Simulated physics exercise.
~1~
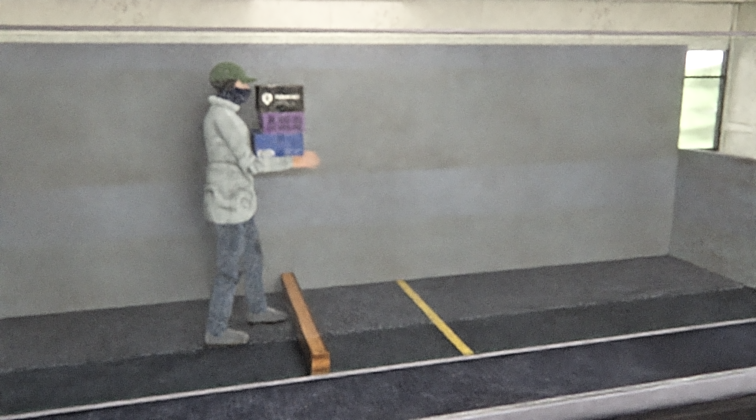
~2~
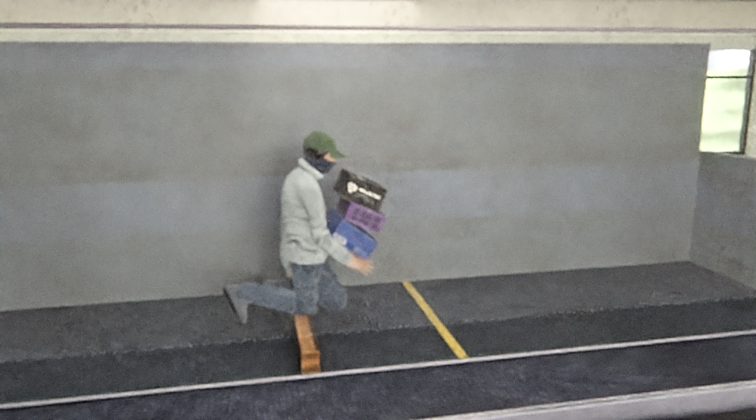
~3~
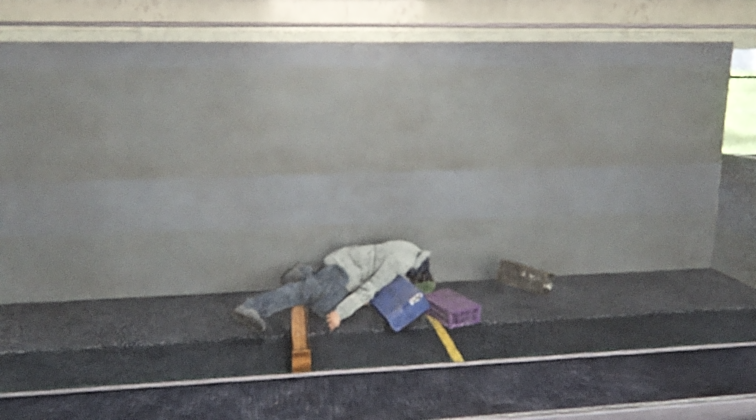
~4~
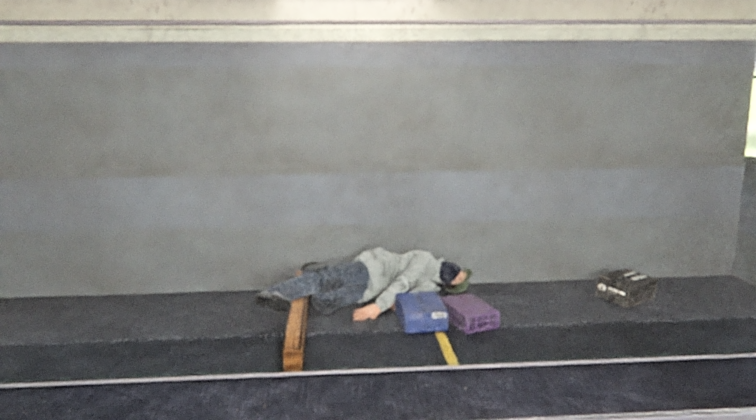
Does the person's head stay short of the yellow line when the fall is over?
No, the person's head crosses the yellow line and comes to rest on its far side, to the right.
